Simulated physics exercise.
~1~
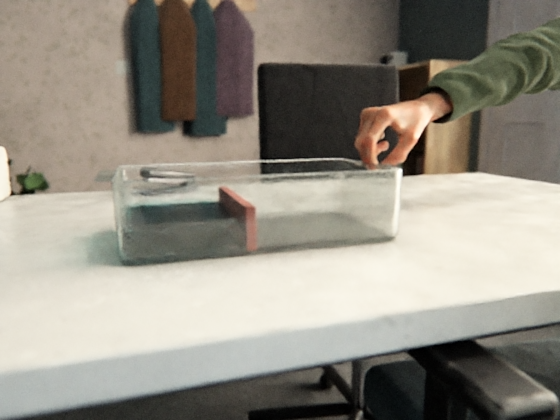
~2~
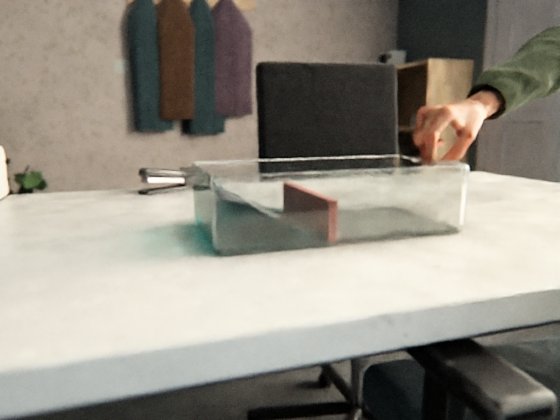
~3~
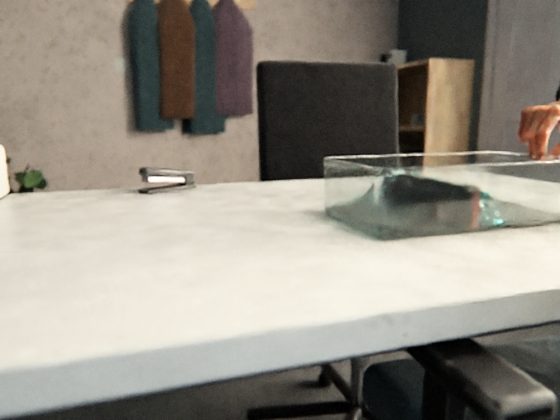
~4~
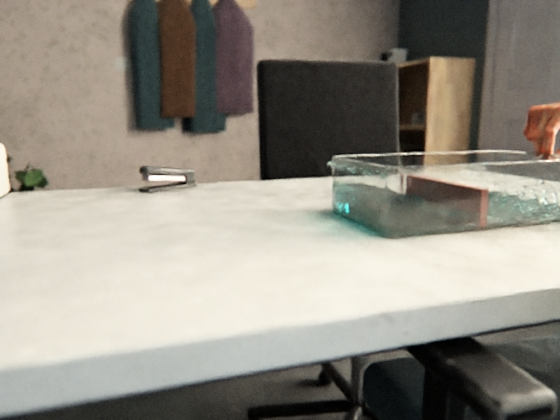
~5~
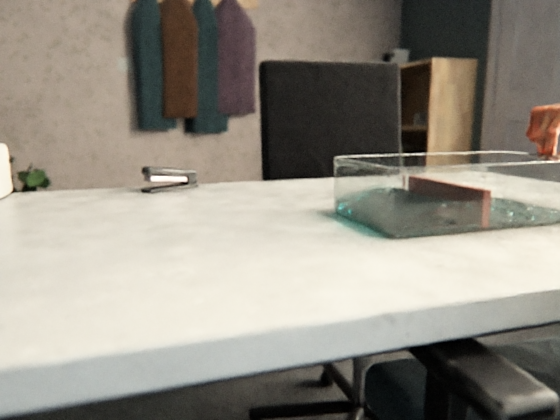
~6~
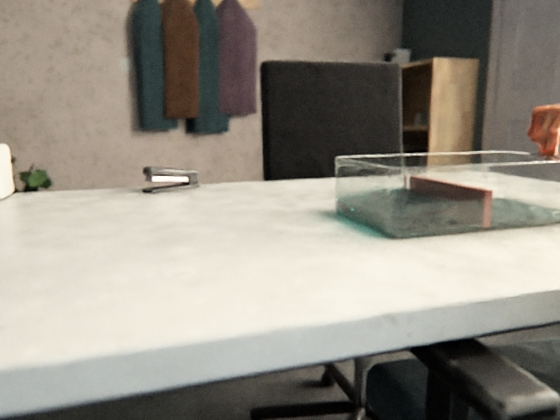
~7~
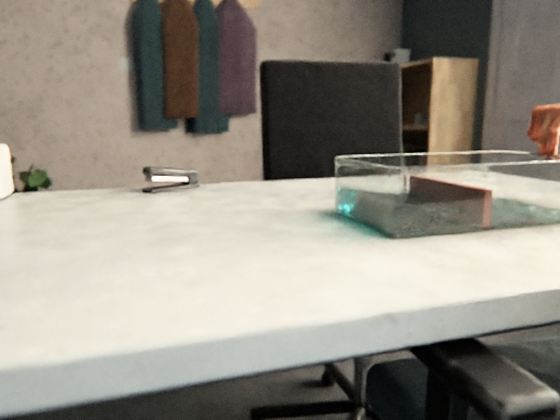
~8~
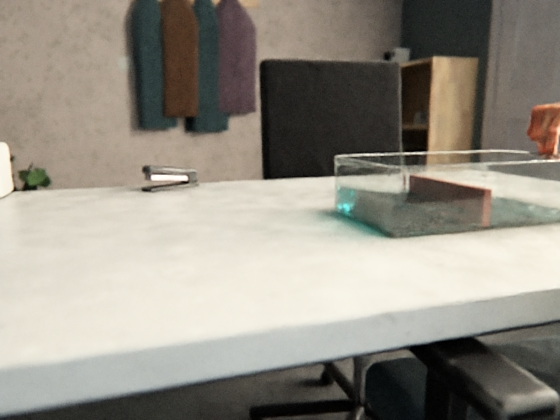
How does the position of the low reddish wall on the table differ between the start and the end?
At the start the reddish wall stands left of the middle of the view, and at the end it is well over to the right and slightly higher in view, having moved along with the tub.
We see a hand pull a clear oblong tub with a low reddish wall inside to the right across a table top, and the water on the left sloshes, some crossing the wall, before the tub rests partly out of view and the water settles.
